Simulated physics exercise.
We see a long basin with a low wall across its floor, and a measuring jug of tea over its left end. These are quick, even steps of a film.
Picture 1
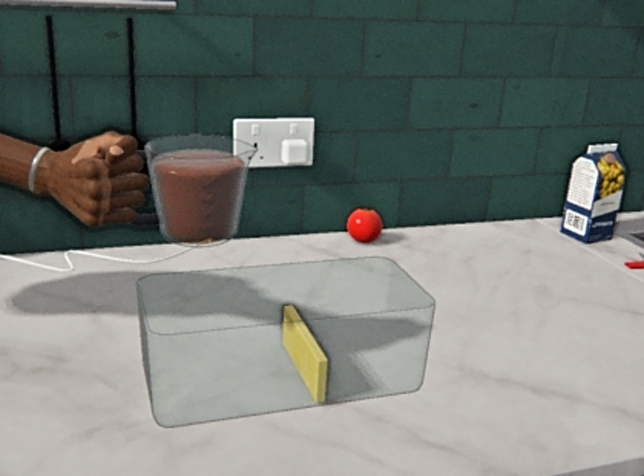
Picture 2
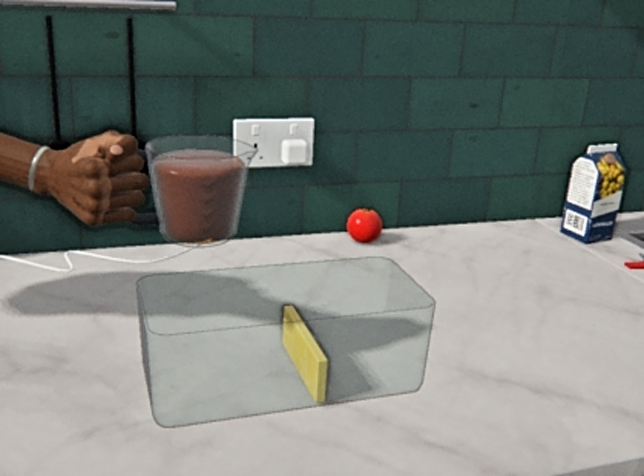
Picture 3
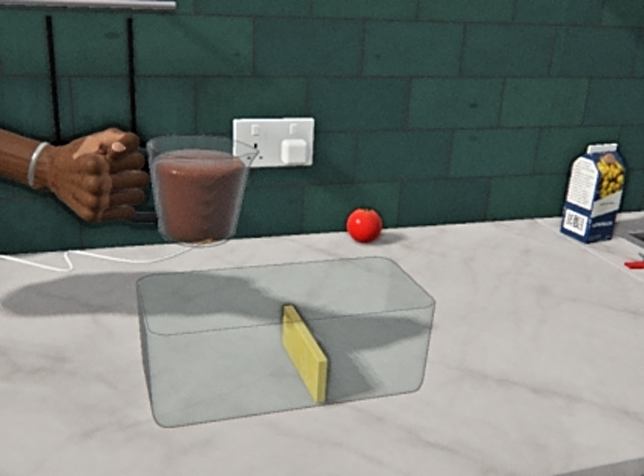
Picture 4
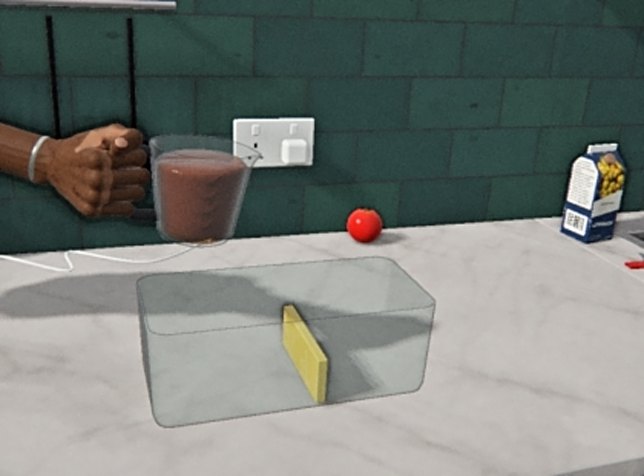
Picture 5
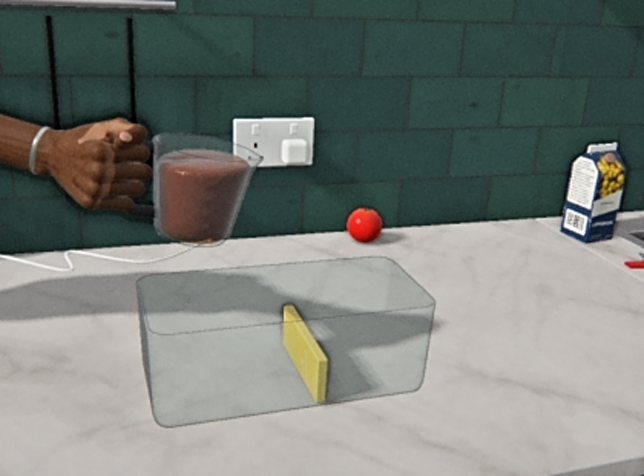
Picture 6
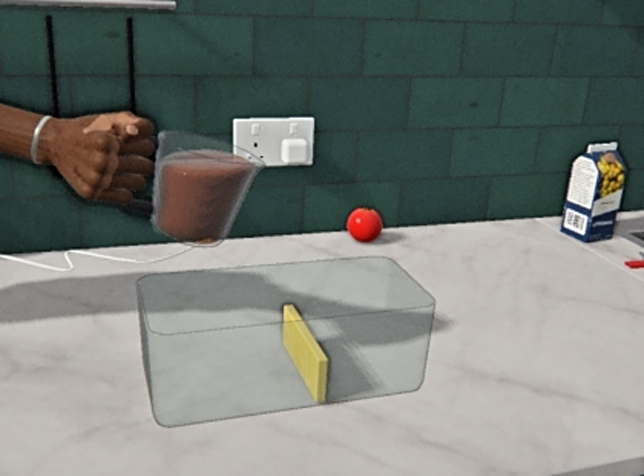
To begin with, a hand holds a clear jug of brown liquid almost upright over the left end of a long, clear basin with a low yellow wall across its floor. The hand then gradually tilts the jug to the right, modestly, while the liquid stays inside and the basin remains empty.
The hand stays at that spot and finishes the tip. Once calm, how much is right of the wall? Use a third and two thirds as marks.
It comes to from a third to two thirds.
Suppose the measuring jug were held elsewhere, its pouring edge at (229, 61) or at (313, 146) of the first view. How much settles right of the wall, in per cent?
In turn 25 and 95 in a hundred.
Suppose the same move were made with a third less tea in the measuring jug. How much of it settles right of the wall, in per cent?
About 10 per cent.
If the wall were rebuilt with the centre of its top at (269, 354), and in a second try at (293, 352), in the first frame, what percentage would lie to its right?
Near 90 % and 70 %.
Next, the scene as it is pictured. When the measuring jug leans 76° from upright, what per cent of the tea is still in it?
It comes to 65 per cent or so.
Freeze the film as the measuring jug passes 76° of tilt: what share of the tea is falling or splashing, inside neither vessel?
Close to 25 per cent.
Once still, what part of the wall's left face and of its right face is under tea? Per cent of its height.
Left about 20, right about 20.
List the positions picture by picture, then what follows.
Tilt 0°; pouring edge (257, 147); surface from (151, 161) to (244, 158); the long basin's rim runs from (142, 306) to (412, 281); the wall's top is at (304, 332), in the first frame.
Tilt 1°; pouring edge (258, 148); surface from (151, 161) to (244, 159), in the second frame.
Tilt 2°; pouring edge (259, 149); surface from (152, 160) to (245, 159), in the third frame.
Tilt 5°; pouring edge (261, 152); surface from (154, 161) to (246, 160), in the fourth frame.
Tilt 10°; pouring edge (263, 157); surface from (157, 160) to (251, 160), in the fifth frame.
Tilt 15°; pouring edge (266, 162); surface from (158, 162) to (256, 161), in the sixth frame.
A moment on, the measuring jug is tipped on its side and 63 per cent is still to pour, 3 is left of the wall and 11 right of it.
Next, the measuring jug is tipped right over and 7 per cent is still to pour, 42 is left of the wall and 41 right of it.
Then the measuring jug is tipped right over and 0 per cent is still to pour, 58 is left of the wall and 41 right of it.
Later the measuring jug is tipped right over and 0 per cent is still to pour, 58 is left of the wall and 41 right of it.
At rest 58 per cent lies left of the wall, 42 right of it and 1 outside.
